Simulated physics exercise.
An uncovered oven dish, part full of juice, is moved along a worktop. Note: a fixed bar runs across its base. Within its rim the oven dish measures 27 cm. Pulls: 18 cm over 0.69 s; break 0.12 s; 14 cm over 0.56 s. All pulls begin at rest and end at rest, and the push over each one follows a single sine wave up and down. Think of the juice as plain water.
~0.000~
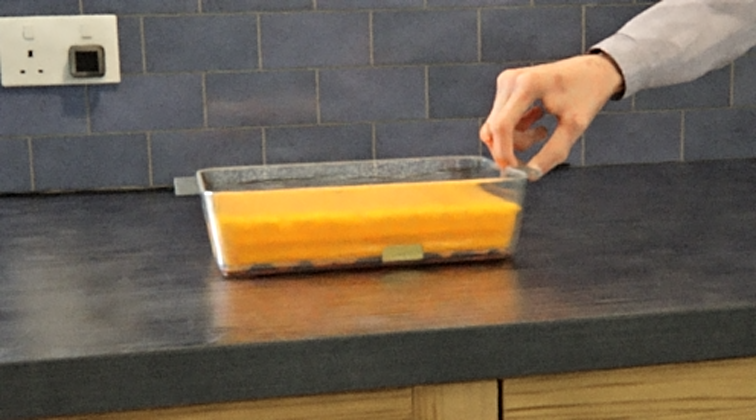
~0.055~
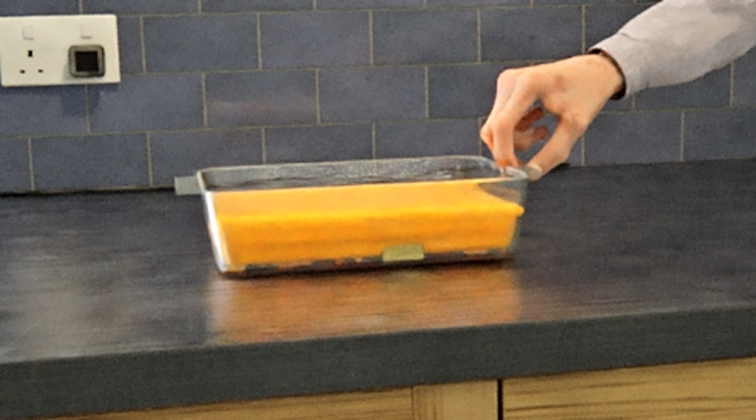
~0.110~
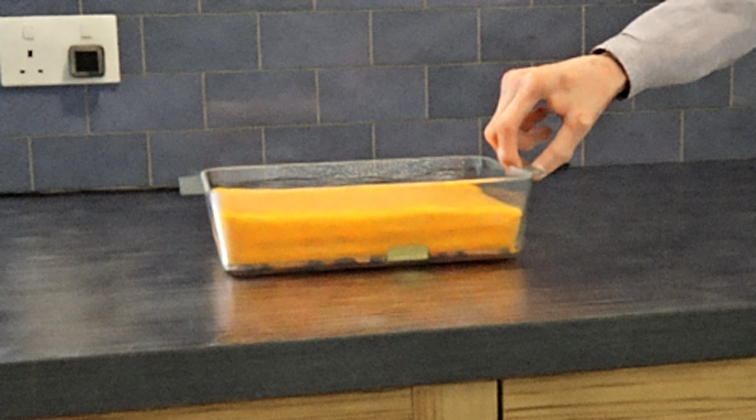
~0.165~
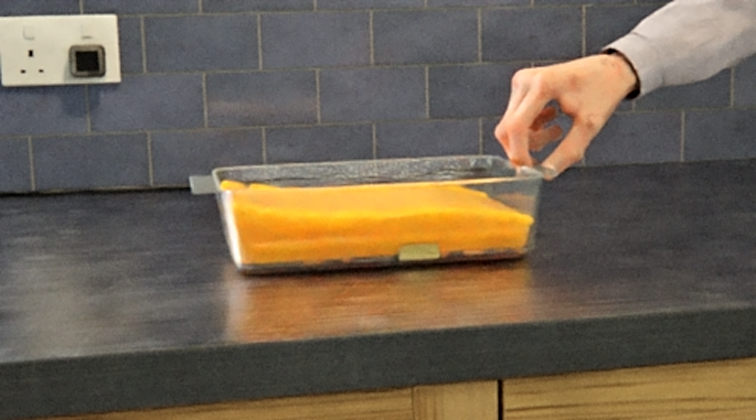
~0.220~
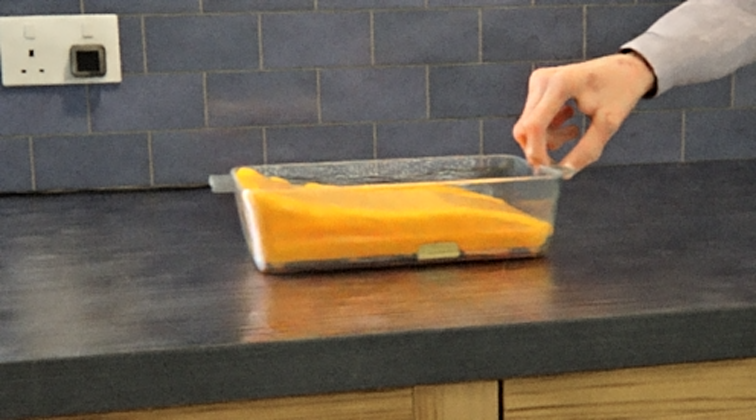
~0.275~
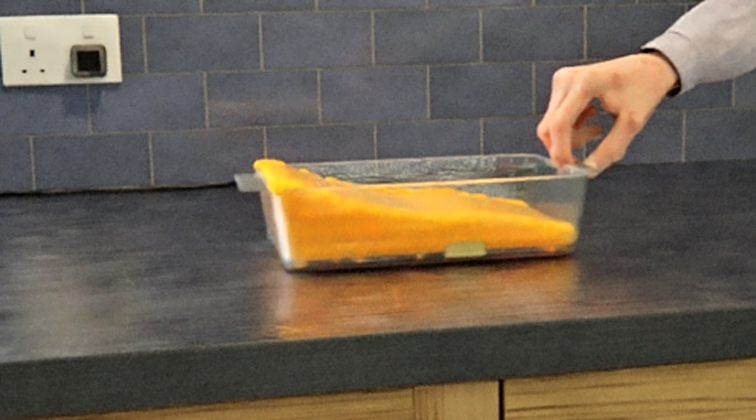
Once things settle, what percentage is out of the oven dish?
About 34 per cent.
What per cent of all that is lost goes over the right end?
Right end fraction of spill: About 60 in a hundred.
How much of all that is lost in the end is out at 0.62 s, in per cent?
About 10 per cent.
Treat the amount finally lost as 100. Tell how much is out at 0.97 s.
Something near 50 out of a hundred.
After 0.62 s it has gone 17 cm; 2 per cent is out over the left end and 1 over the right.
After 0.97 s it has gone 19 cm; 2 per cent is out over the left end and 16 over the right.
After 1.31 s it has gone 32 cm; 14 per cent is out over the left end and 16 over the right.
After 1.66 s it has gone 32 cm; 14 per cent is out over the left end and 20 over the right.
In the end 34 per cent is out in all, 14 of it over the left end.
